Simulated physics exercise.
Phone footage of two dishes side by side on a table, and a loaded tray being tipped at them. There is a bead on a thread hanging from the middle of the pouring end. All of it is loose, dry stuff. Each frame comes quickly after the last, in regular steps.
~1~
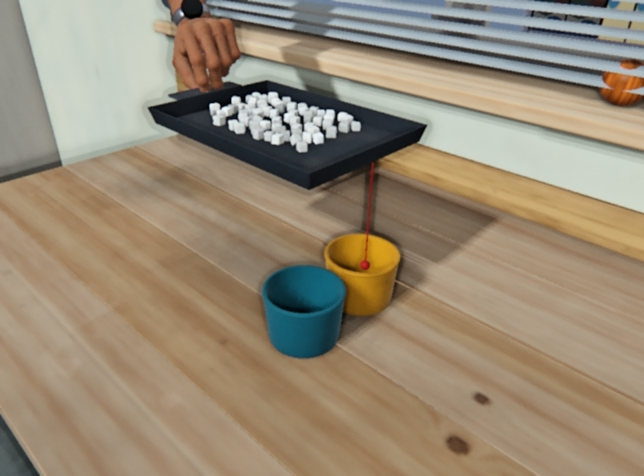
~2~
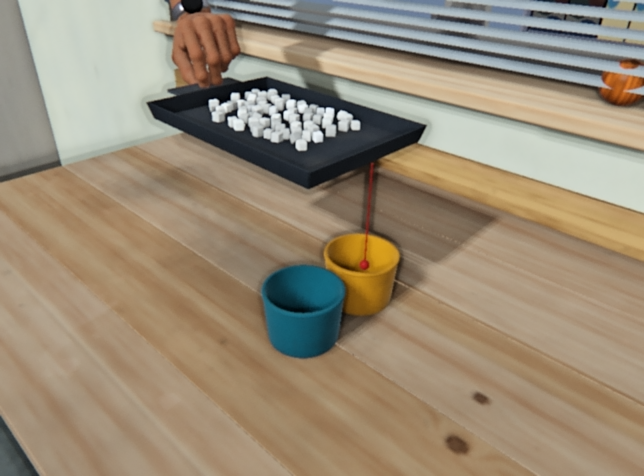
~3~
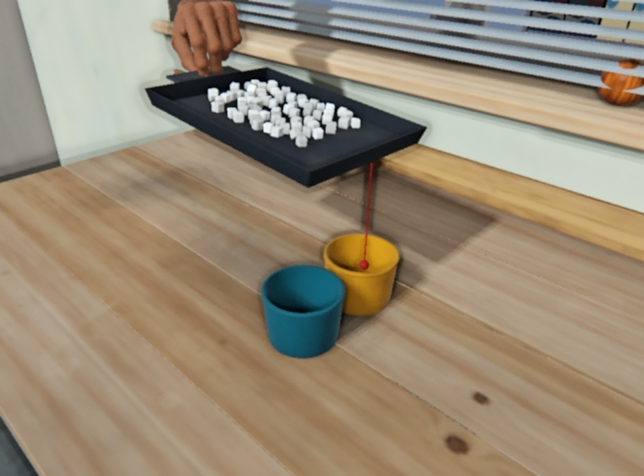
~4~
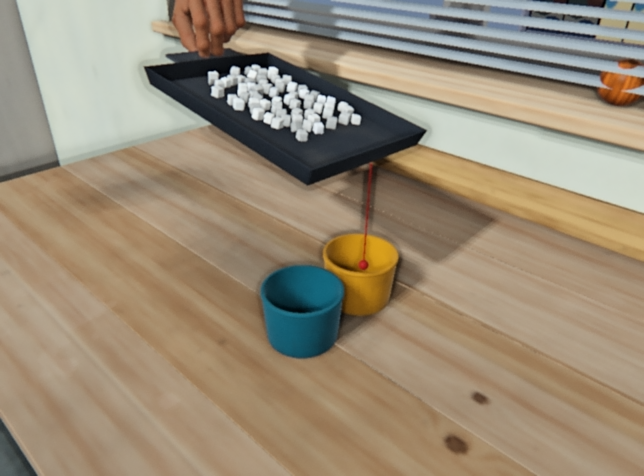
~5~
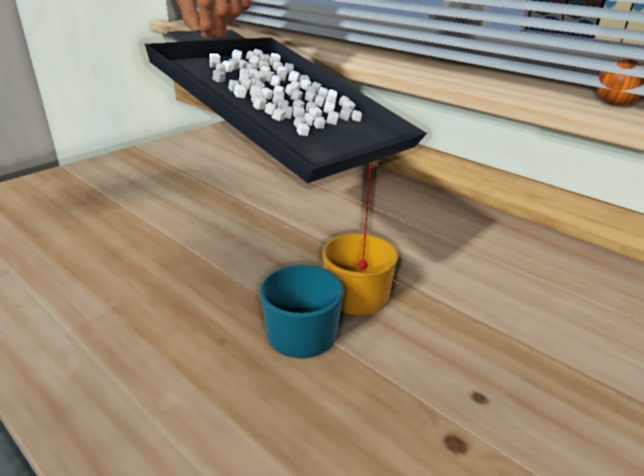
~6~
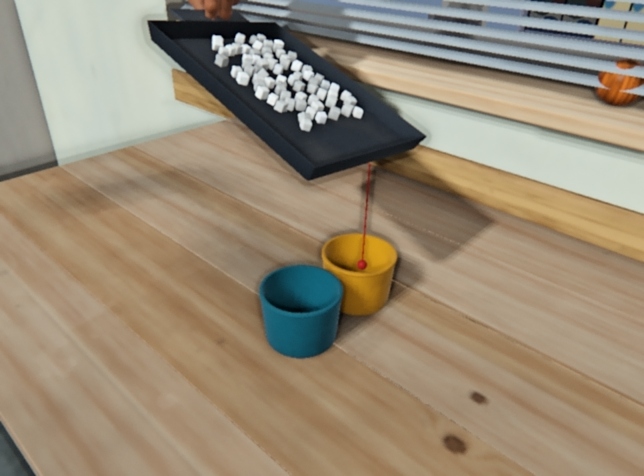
A dark tray of white cubes tilted steadily as a hand raised its far left end, while its near right end stayed above the teal and yellow cups on the wooden table.
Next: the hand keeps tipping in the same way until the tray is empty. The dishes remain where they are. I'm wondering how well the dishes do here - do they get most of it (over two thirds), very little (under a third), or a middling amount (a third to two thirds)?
They get very little, under a third.
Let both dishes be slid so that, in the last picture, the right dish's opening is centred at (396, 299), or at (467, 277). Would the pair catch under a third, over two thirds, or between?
In order: Under a third, then less than a third.
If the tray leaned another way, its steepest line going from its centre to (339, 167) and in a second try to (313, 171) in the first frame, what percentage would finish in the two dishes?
That comes to 0 per cent the first time and 20 per cent the second.
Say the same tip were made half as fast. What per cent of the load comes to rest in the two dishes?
It would be around 0 percent.
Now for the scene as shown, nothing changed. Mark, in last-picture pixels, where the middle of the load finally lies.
Somewhere close to (443, 314) in the last picture.
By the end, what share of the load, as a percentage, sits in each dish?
Looks like close to 0 % lands in the left dish and close to 0 % in the right one.
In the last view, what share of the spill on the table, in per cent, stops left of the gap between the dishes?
Estimate: Roughly 0 %.
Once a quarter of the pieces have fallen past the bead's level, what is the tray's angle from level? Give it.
At some 105 degrees.
Soon, tray tipped steeply; nearly all on the tray; a small part in the air.
A while on, tray tipped past a quarter turn; about two thirds on the tray; about a quarter outside both.
Towards the end, tray tipped past a quarter turn; all outside both.
Finally, tray tipped past a quarter turn; none in the left dish; none in the right dish; all outside both.
